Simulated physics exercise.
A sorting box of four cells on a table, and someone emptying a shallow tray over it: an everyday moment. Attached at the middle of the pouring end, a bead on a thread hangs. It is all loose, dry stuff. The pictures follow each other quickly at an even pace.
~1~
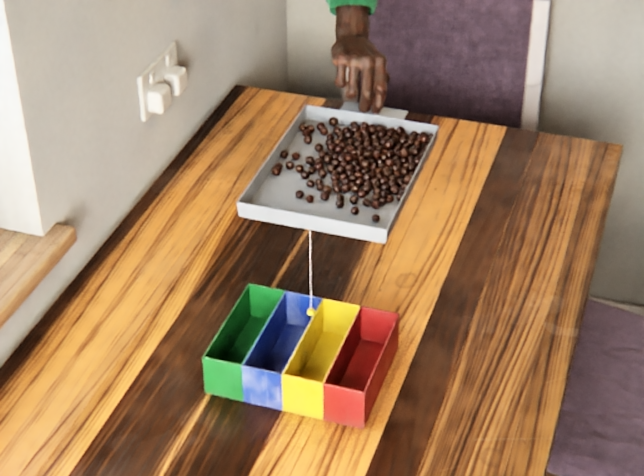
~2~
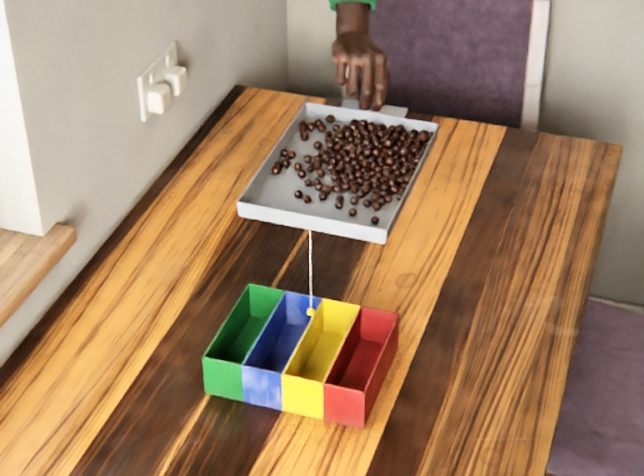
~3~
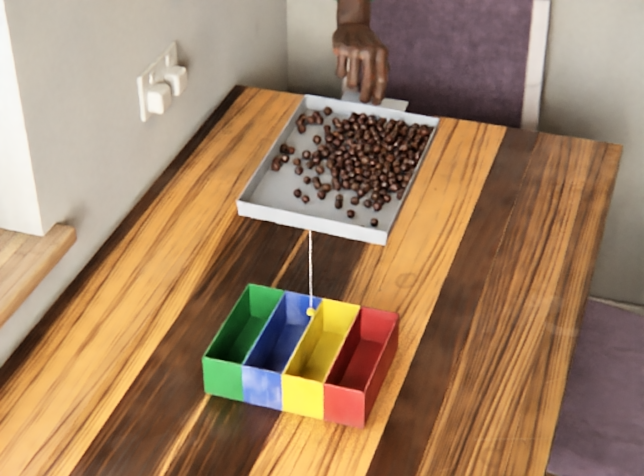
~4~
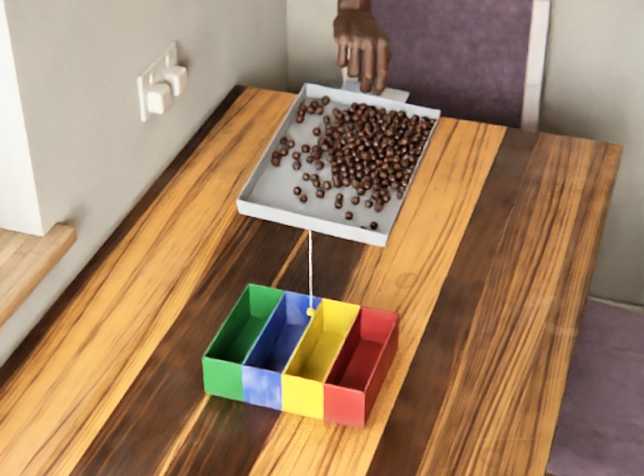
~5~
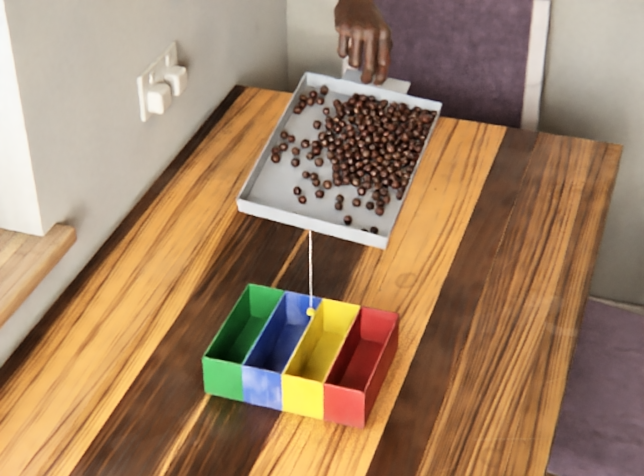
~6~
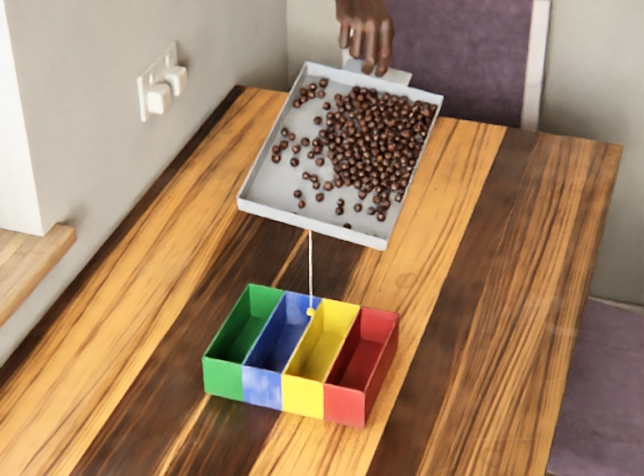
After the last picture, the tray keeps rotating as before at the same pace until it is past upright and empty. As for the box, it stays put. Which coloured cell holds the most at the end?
The red cell holds the most.
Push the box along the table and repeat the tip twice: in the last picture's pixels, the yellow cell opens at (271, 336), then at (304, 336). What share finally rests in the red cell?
I'd say about 0 percent, followed by about 30 percent.
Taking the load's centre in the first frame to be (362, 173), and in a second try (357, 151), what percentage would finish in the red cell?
You'd get about 50 per cent first and about 50 per cent second.
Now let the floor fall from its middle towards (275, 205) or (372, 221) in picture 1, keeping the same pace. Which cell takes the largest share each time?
Well, with the first heading it's the green one, and with the second it's red.
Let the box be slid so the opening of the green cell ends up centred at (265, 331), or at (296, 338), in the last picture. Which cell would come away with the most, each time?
First red, then the yellow cell.
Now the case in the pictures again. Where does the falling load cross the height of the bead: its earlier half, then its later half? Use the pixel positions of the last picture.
At (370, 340) for the first part, then at (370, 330) for the others.
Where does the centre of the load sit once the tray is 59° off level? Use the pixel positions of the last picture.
In the last view, the load is centred close to (360, 207).
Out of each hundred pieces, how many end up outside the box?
Close to 30 in a hundred.
Just after the last frame, tray tipped steeply; almost all on the tray; just a few in the red cell; about a tenth falling or outside the box.
A moment on, tray tipped right over; roughly a third on the tray; roughly a quarter in the red cell; about a tenth in the yellow cell; just a few in the blue cell; roughly a third falling or outside the box.
Further on, tray tipped past a quarter turn; roughly half in the red cell; about a tenth in the yellow cell; just a few in the blue cell; roughly a third falling or outside the box.
When it is over, tray tipped past a quarter turn; roughly half in the red cell; about a tenth in the yellow cell; just a few in the blue cell; not one in the green cell; roughly a third outside the box.
